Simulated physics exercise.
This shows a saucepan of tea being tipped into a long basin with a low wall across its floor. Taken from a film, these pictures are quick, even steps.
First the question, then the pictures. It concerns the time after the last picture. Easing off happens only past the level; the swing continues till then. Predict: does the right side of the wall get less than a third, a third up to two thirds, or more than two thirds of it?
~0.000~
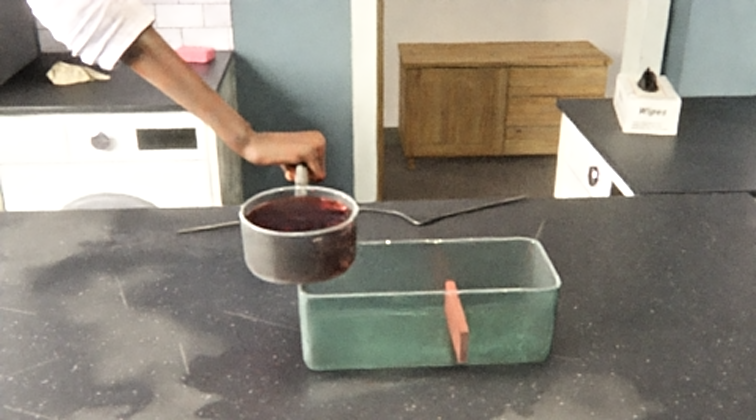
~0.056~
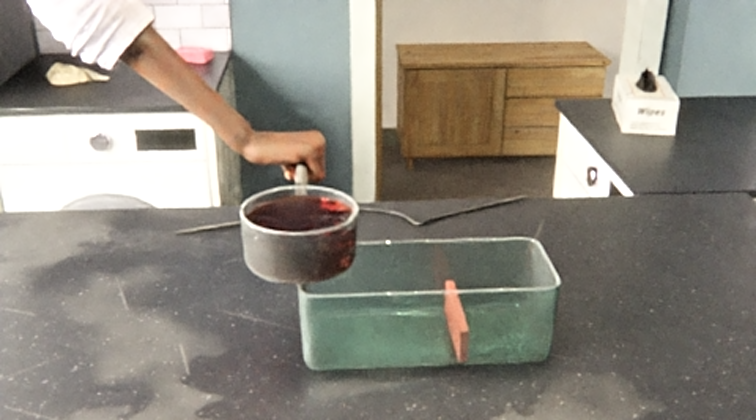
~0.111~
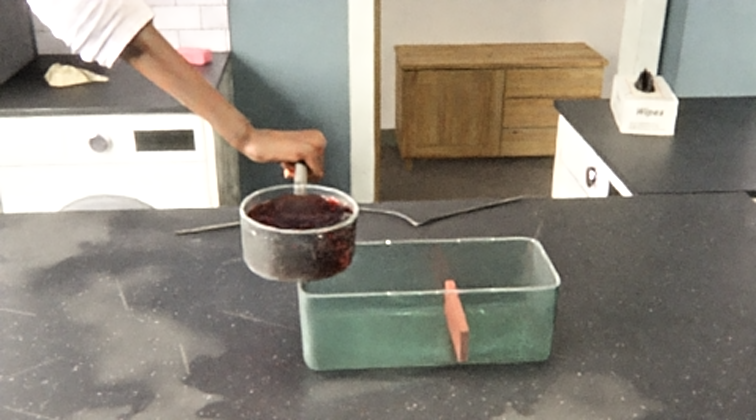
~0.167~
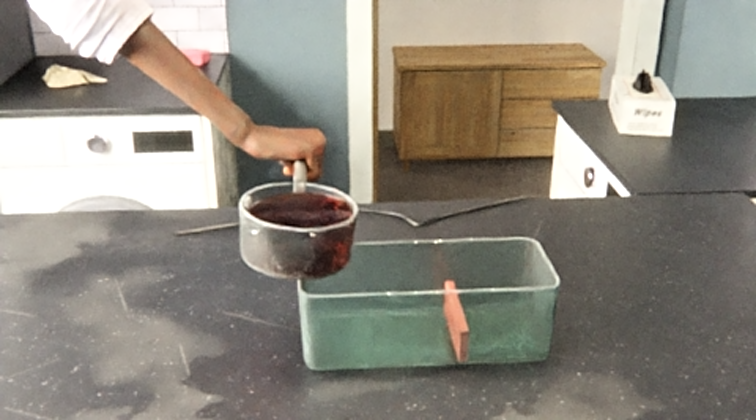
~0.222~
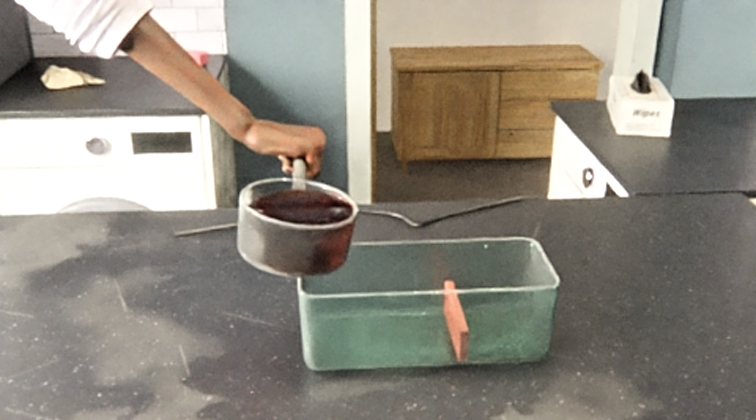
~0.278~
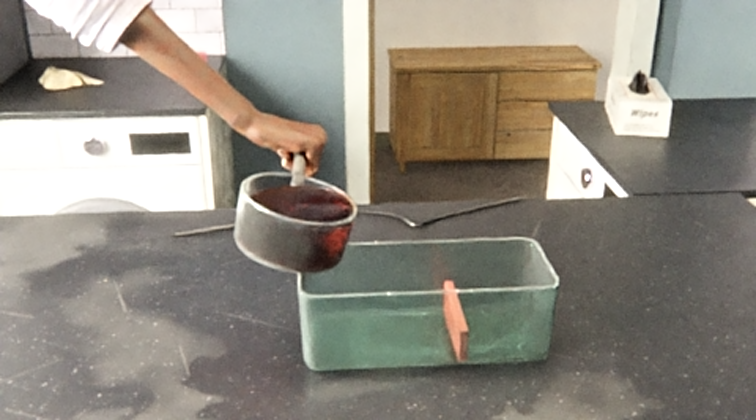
It gets less than a third.
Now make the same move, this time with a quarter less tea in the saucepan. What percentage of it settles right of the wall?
Near 5 in a hundred.
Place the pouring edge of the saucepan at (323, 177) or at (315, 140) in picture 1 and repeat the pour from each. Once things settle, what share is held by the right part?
One after the other: 10 %, 5 %.
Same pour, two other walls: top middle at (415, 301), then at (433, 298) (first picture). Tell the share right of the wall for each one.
Record: Case 1 near 80 %, case 2 near 45 %.
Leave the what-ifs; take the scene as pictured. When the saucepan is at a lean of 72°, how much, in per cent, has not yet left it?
I'd put it near 50 %.
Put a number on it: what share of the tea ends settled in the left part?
About 90 per cent.
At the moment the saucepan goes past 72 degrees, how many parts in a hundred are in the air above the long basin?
Around 35 in a hundred.
A moment on, the saucepan is tipped part way and 48 per cent is still to pour, 19 is left of the wall and 0 right of it.
Next, the saucepan is tipped right over and 5 per cent is still to pour, 79 is left of the wall and 6 right of it.
Then the saucepan is tipped right over and 0 per cent is still to pour, 90 is left of the wall and 7 right of it.
Later the saucepan is tipped right over and 0 per cent is still to pour, 89 is left of the wall and 8 right of it.
At rest 89 per cent lies left of the wall, 8 right of it and 3 outside.
